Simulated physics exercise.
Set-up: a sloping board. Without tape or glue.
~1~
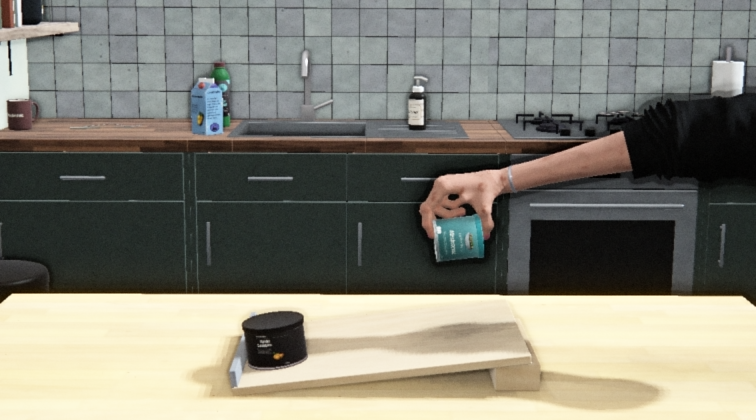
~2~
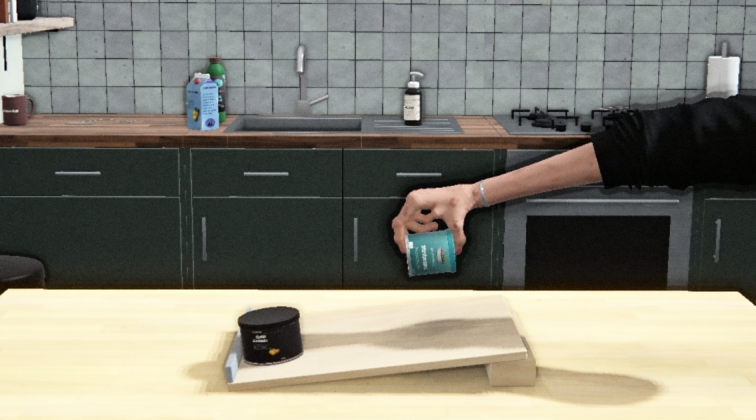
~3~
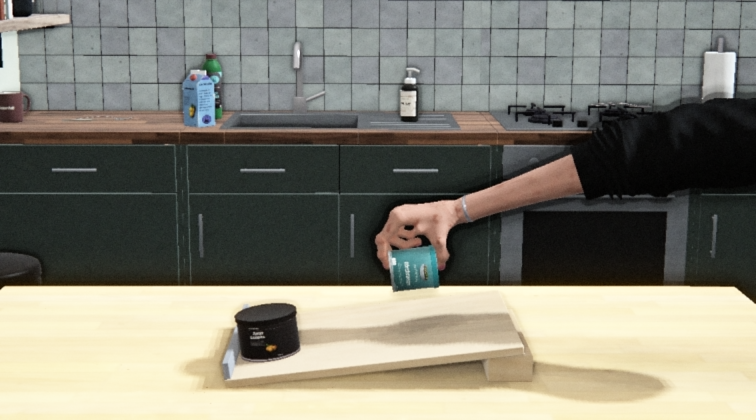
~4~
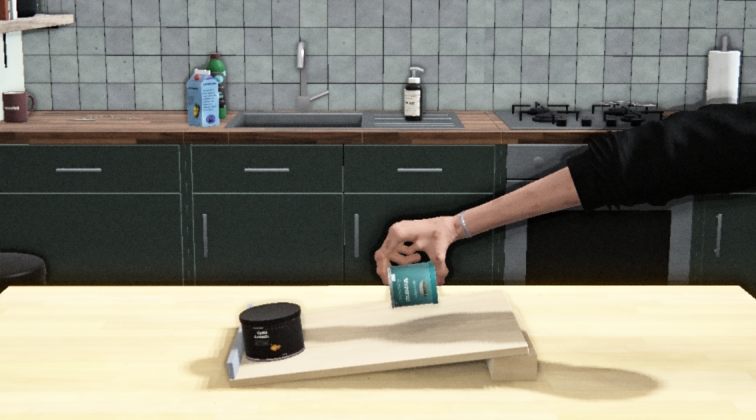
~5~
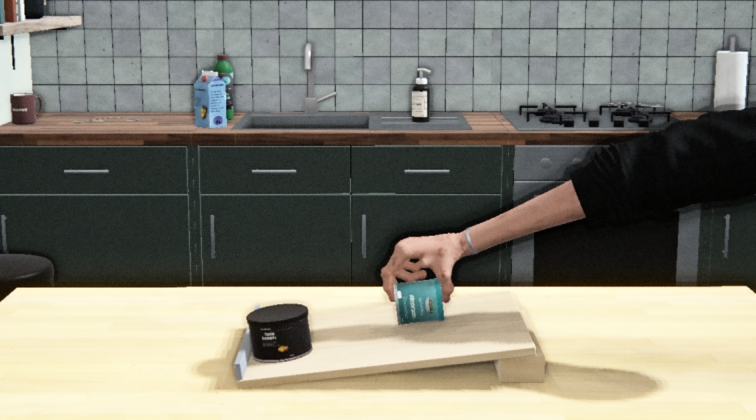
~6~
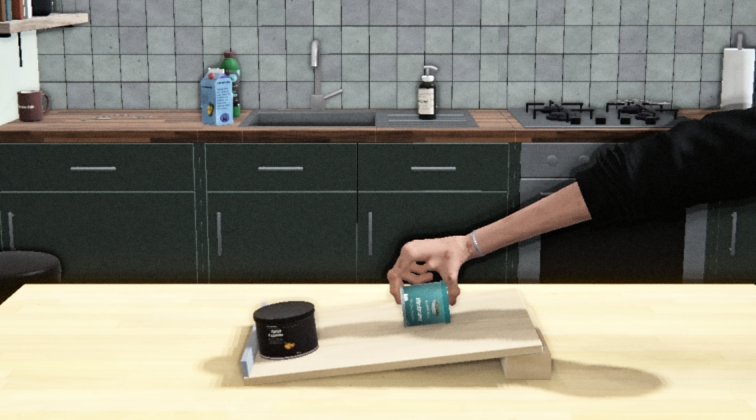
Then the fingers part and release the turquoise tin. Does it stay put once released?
It will hold still.
Then, 0.20 s on from there, no change.
Then, 0.40 s on from there, turquoise tin resting near (425, 304).
In the end, both unmoved. At the end, from the last picture's camera, turquoise tin near (425, 304). The turquoise tin remains at rest.
